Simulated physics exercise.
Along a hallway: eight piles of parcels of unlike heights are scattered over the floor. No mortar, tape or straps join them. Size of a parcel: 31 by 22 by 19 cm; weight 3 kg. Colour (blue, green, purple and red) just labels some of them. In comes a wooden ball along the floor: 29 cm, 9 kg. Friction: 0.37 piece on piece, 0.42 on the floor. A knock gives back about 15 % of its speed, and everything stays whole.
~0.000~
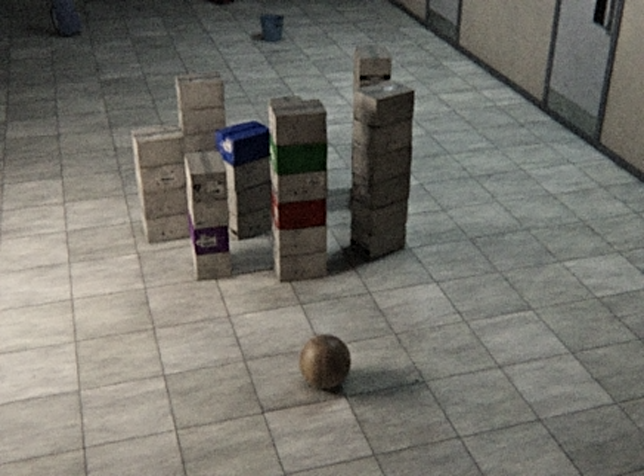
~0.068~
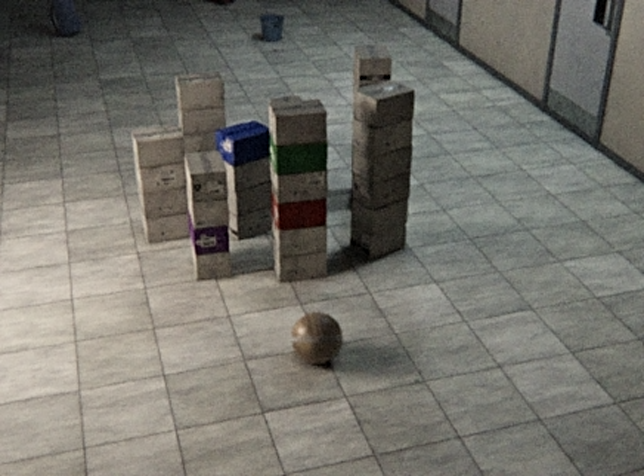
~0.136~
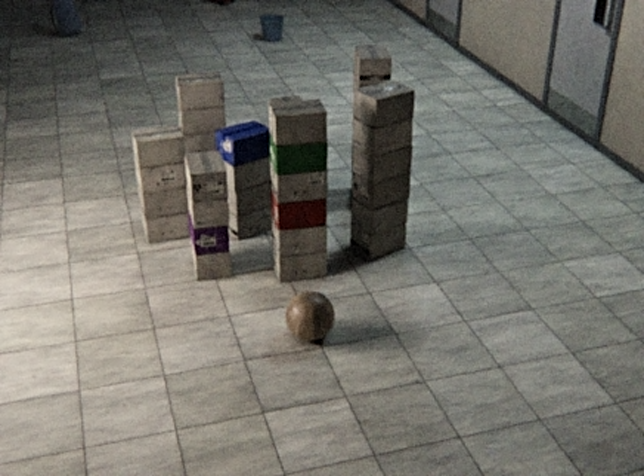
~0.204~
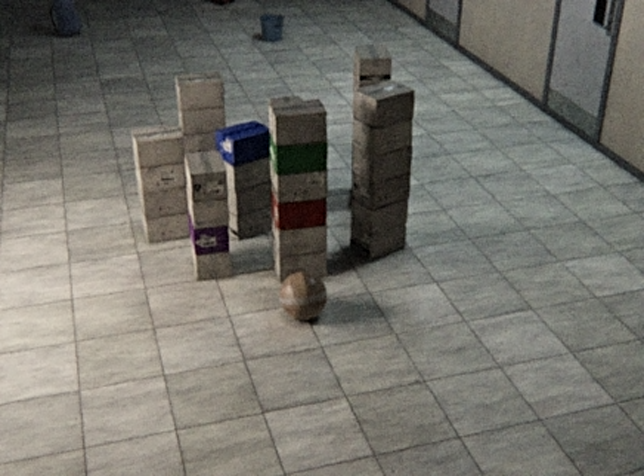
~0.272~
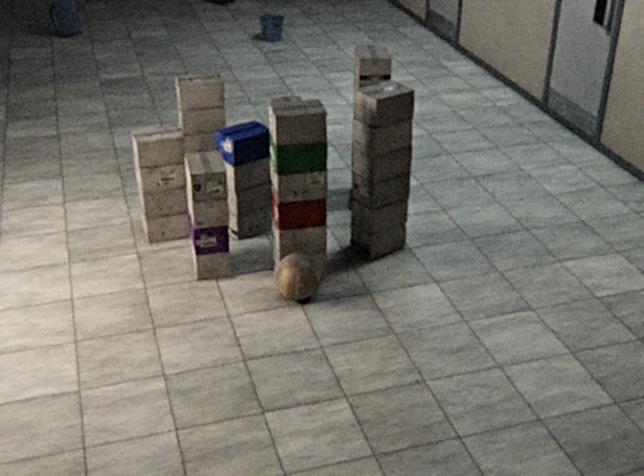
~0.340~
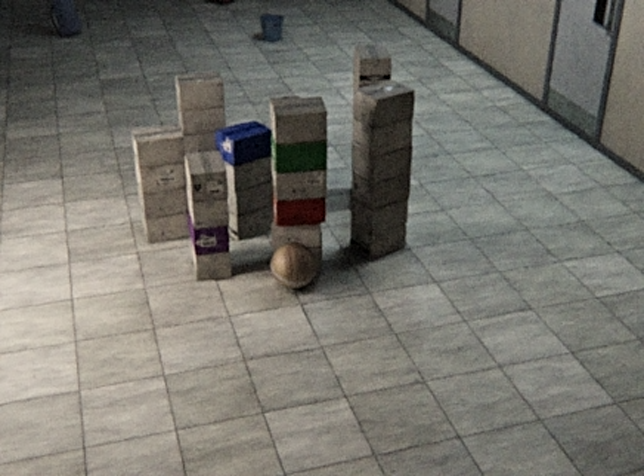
Tiled hallway with stacks of parcels, a brown ball rolling across the floor and bumping the stack with green and red parcels.
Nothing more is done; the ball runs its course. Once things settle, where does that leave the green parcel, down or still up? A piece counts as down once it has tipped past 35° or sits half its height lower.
The green parcel comes down.
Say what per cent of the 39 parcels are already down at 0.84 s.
10 per cent by then.
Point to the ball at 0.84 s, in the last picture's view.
At about (262, 240).
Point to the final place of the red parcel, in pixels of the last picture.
Near (293, 252).
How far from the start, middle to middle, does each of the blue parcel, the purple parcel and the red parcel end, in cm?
Blue 0, purple 0, red 40.
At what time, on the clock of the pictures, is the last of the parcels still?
Around 1.5 s.
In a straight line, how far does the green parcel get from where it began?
Roughly 85 cm away.
By 0.50 s, ball still moving; none of the 39 parcels down, 6 disturbed; green parcel tilted 12°; red parcel tilted 12°.
By 0.84 s, ball still moving; 4 of the 39 parcels down; green parcel tilted 49°, 15 cm lower; red parcel tilted 49°.
By 1.10 s, ball still moving; 4 of the 39 parcels down; green parcel on its side; red parcel on its side.
When it is over (1.7 s), ball at rest; 4 of the 39 parcels down; green parcel on its side; red parcel on its side; purple parcel unmoved. In pixels of the last frame, middles, green parcel near (253, 287), red parcel near (293, 252).
